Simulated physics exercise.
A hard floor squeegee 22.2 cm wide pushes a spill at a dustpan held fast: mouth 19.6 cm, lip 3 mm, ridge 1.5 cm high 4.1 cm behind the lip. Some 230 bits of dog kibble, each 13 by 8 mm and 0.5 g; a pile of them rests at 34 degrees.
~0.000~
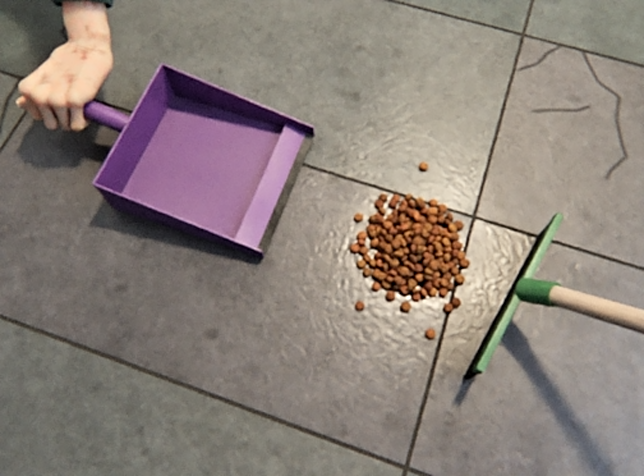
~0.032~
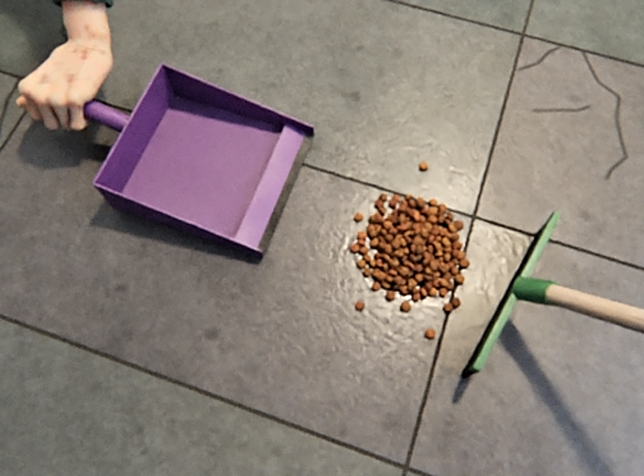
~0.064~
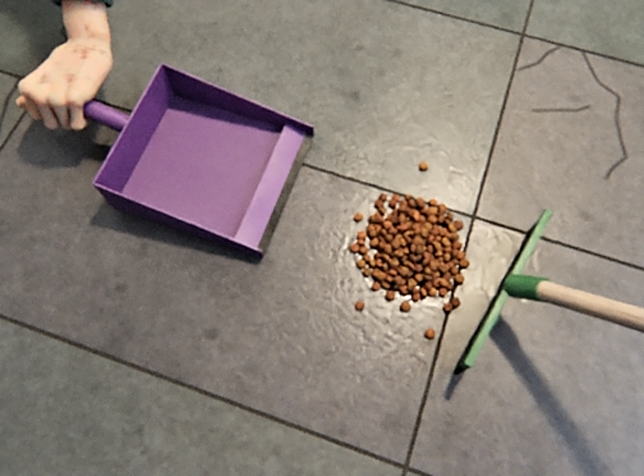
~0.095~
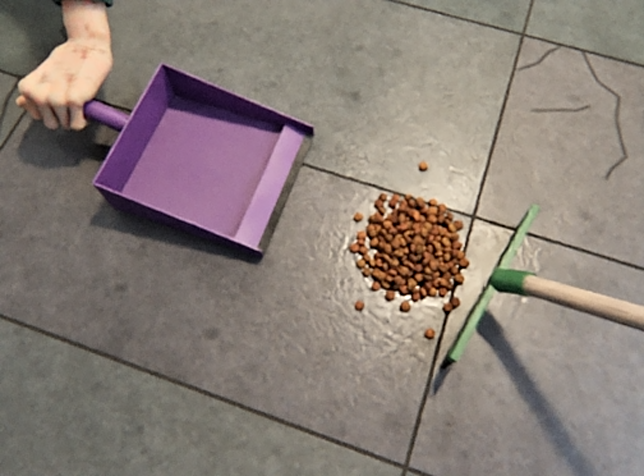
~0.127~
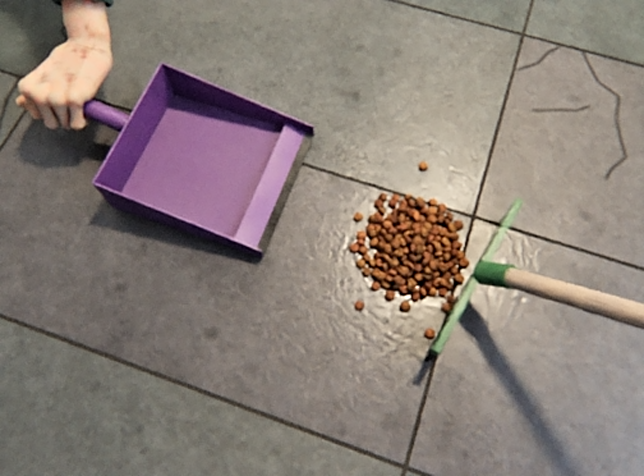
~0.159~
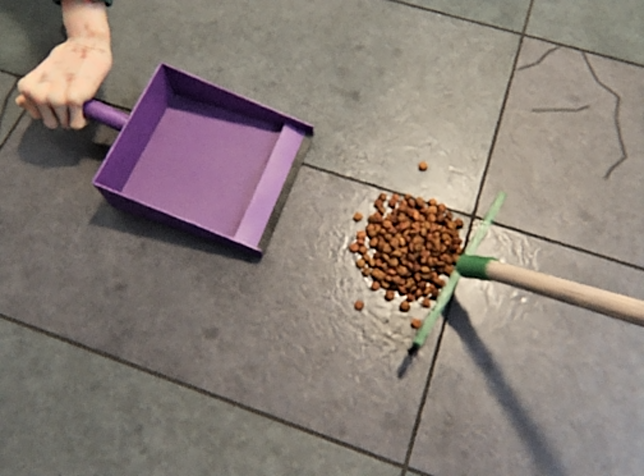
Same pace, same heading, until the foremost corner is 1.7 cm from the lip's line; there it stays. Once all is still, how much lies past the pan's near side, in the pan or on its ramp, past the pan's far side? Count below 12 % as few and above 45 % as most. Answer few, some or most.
Near side few, pan some, far side few.
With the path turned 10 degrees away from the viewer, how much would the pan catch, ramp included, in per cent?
In that case some 25 per cent.
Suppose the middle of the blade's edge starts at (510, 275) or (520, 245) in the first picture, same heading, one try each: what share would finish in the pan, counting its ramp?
Some 30 and 35 per cent.
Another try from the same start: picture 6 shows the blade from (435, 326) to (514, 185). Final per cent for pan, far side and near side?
Pan 25, far 25, near 5.
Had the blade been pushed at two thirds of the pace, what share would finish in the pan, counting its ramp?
Then about 20 per cent.
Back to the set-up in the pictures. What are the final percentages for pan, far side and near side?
Near side 5; pan 25; far side 5.
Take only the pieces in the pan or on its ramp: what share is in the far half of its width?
Roughly 50 per cent.
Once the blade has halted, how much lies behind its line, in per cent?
Some 5 per cent.
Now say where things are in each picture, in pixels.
The first frame shows blade from (478, 369) to (556, 220), moved 0.0 cm, 0 of the pieces shifted so far; middle of the pieces at (413, 247); pan at (203, 167).
The second frame shows blade from (475, 368) to (553, 219), moved 0.3 cm, 0 of the pieces shifted so far; middle of the pieces at (413, 247).
The third frame shows blade from (467, 364) to (545, 216), moved 1.3 cm, 0 of the pieces shifted so far; middle of the pieces at (413, 247).
The fourth frame shows blade from (453, 358) to (532, 211), moved 2.9 cm, 0 of the pieces shifted so far; middle of the pieces at (413, 247).
The fifth frame shows blade from (435, 350) to (516, 205), moved 5.0 cm, 1 of the pieces shifted so far; middle of the pieces at (413, 247).
The sixth frame shows blade from (418, 343) to (500, 199), moved 7.1 cm, 50 of the pieces shifted so far; middle of the pieces at (412, 246); pan at (203, 166). The blade's pace is about 0.65 m/s, heading 5 degrees away from the viewer's side.
Then, at 0.32 s, middle of the blade 14 cm from the lip; 0 % over the lip, far side 0 %, near side 5 %.
After 0.43 s, middle of the blade 7 cm from the lip; 0 % over the lip, far side 5 %, near side 5 %.
Then, at 0.67 s, middle of the blade 4 cm from the lip; 25 % over the lip, far side 5 %, near side 5 %.
At rest (1.3 s), near side 5 %, pan 25 %, far side 5 %, in front of the lip or behind the blade 70 %.
